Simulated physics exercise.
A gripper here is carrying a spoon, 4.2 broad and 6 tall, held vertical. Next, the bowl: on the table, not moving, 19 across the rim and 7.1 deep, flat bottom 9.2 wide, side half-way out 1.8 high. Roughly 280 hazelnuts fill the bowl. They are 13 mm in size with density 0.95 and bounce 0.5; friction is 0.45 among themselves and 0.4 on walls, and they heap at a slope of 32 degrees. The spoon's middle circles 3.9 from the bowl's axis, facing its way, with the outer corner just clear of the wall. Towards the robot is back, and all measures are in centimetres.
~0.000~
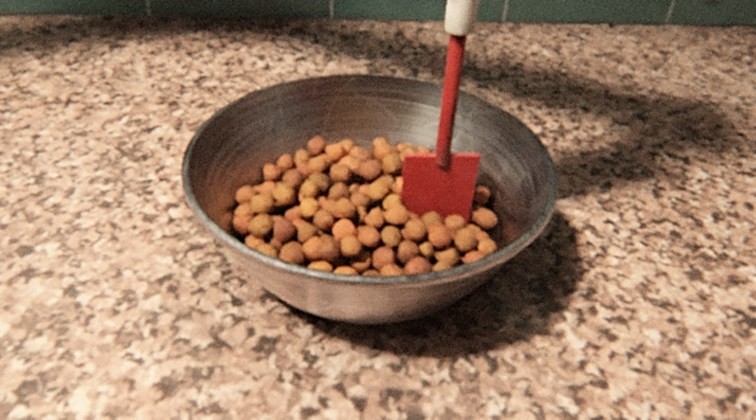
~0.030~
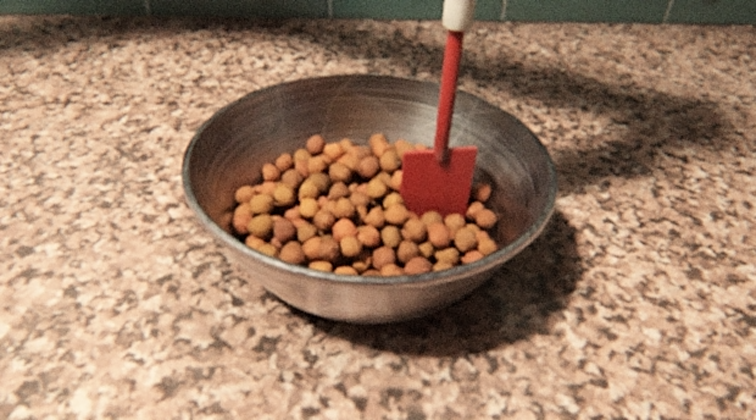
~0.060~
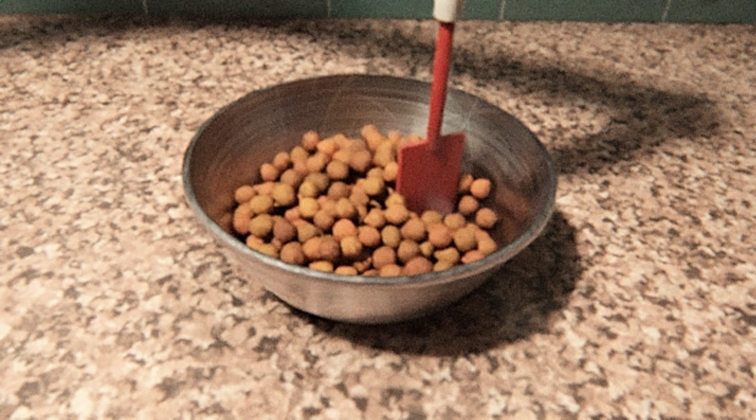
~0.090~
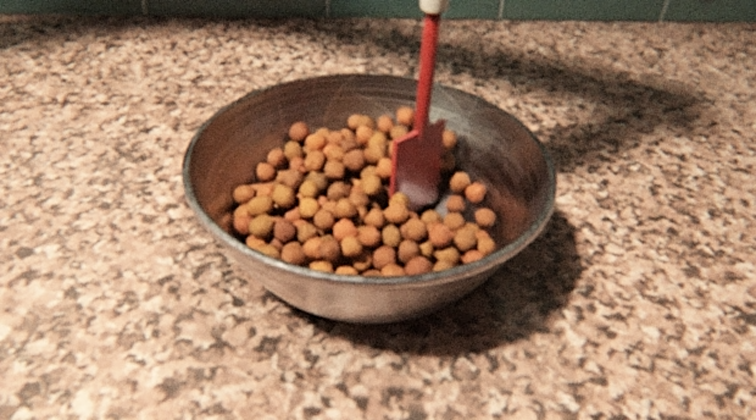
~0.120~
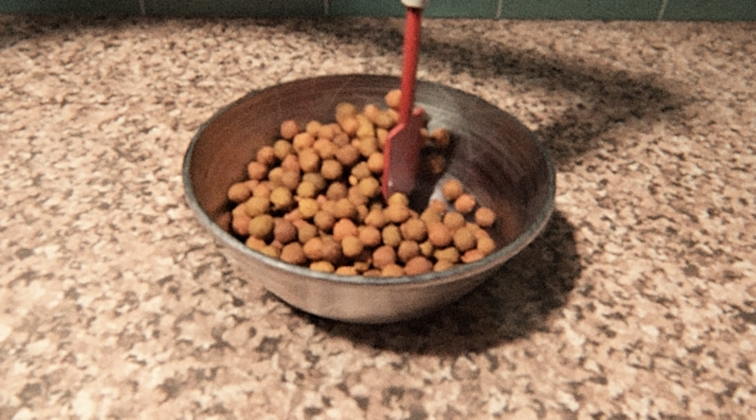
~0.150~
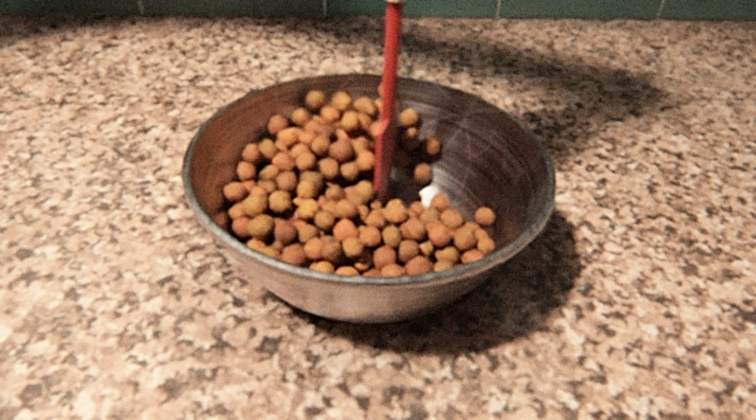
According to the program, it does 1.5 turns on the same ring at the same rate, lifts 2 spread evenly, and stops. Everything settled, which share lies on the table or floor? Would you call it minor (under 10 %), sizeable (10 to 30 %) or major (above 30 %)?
I would call it minor.
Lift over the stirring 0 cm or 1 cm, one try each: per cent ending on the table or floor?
Trial one: Roughly 10 %; trial two: Roughly 10 %.
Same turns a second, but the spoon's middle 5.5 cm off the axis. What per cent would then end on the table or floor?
Then about 5 per cent.
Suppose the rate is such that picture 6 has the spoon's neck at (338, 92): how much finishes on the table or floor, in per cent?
Something like 20 percent, roughly.
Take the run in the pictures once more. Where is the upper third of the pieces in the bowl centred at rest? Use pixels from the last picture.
It is centred near (329, 208).
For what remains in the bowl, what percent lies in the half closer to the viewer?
I'd put it near 55 per cent.
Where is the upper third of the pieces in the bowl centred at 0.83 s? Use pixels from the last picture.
In the final view it lies at about (360, 141).
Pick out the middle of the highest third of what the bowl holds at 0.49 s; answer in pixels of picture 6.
Somewhere around (400, 241) in the last view.
After 0.49 s, 254° round, highest piece 9 above the table; 273 in the bowl, 6 on the table or floor, 5 in flight or on the tool.
After 0.83 s, 77° round, highest piece 8 above the table; 269 in the bowl, 15 on the table or floor.
After 1.20 s, 180° round, highest piece 9 above the table; 266 in the bowl, 17 on the table or floor, 1 in flight or on the tool.
After 1.90 s, 180° round, highest piece 6 above the table; 266 in the bowl, 18 on the table or floor.
At rest, 266 in the bowl, 18 on the table or floor. That is 6 % on the table or floor.
